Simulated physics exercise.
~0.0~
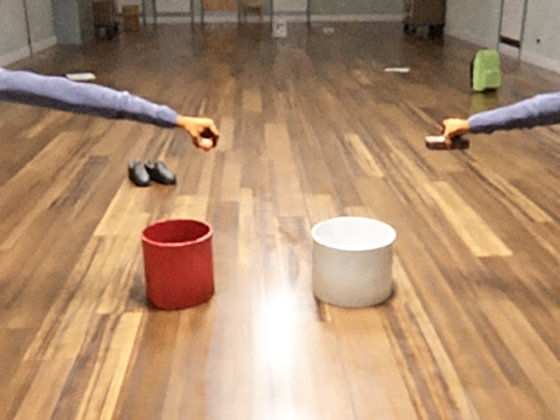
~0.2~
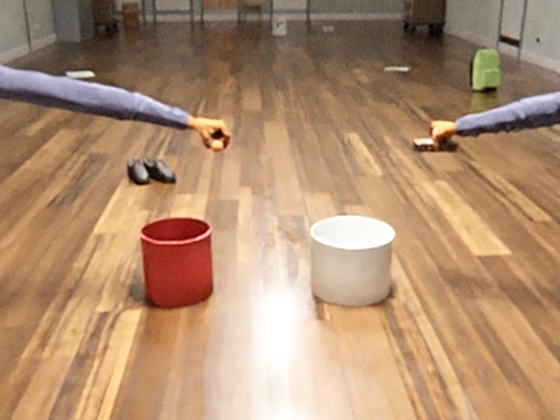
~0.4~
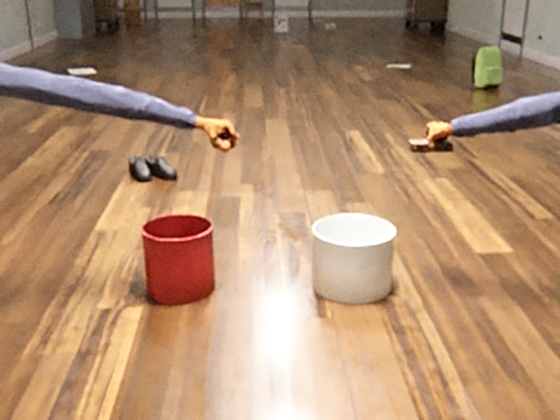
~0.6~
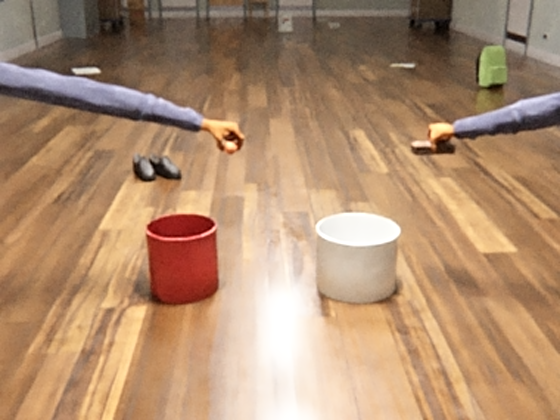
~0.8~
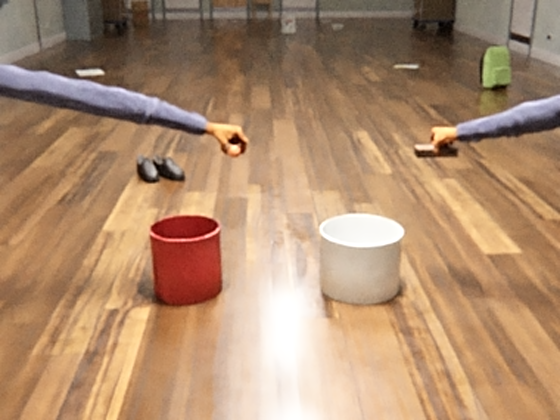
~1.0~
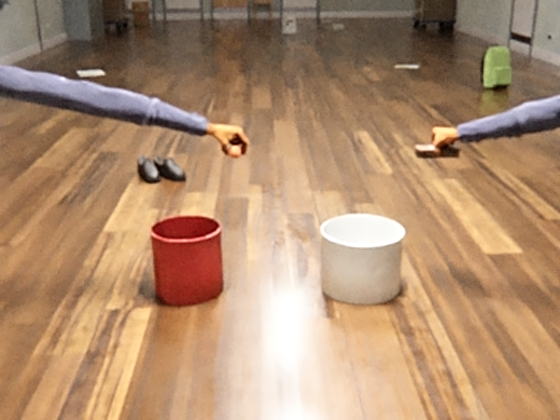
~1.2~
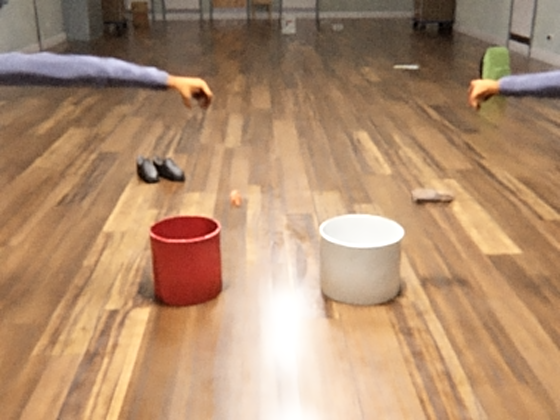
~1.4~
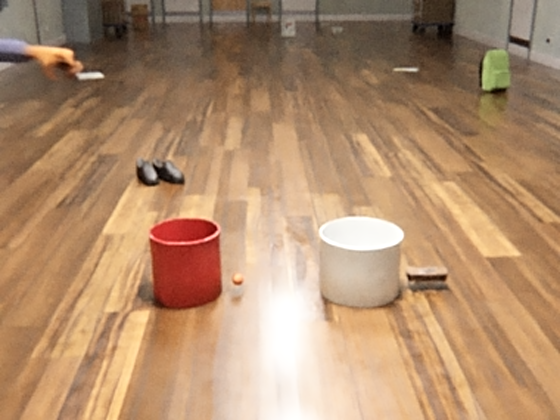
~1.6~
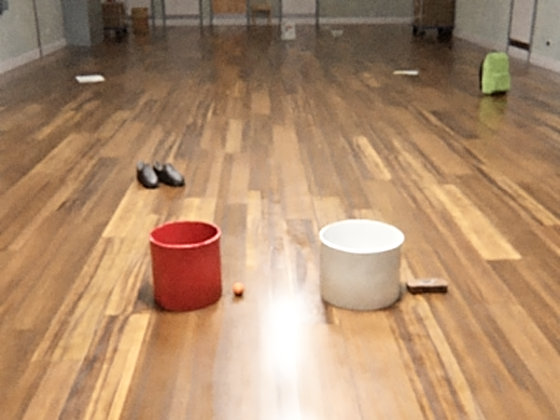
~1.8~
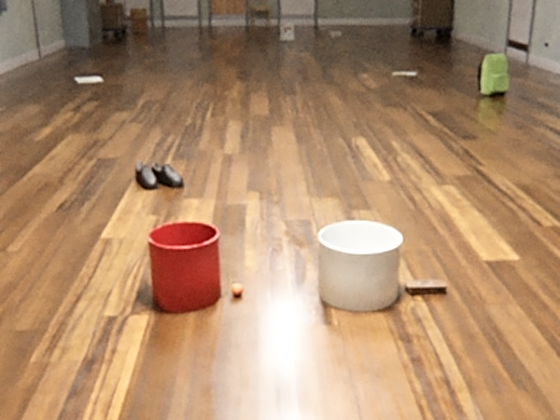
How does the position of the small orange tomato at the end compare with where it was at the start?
At the start it is held in the left hand above the buckets, and at the end it lies on the wooden floor just right of the red bucket.
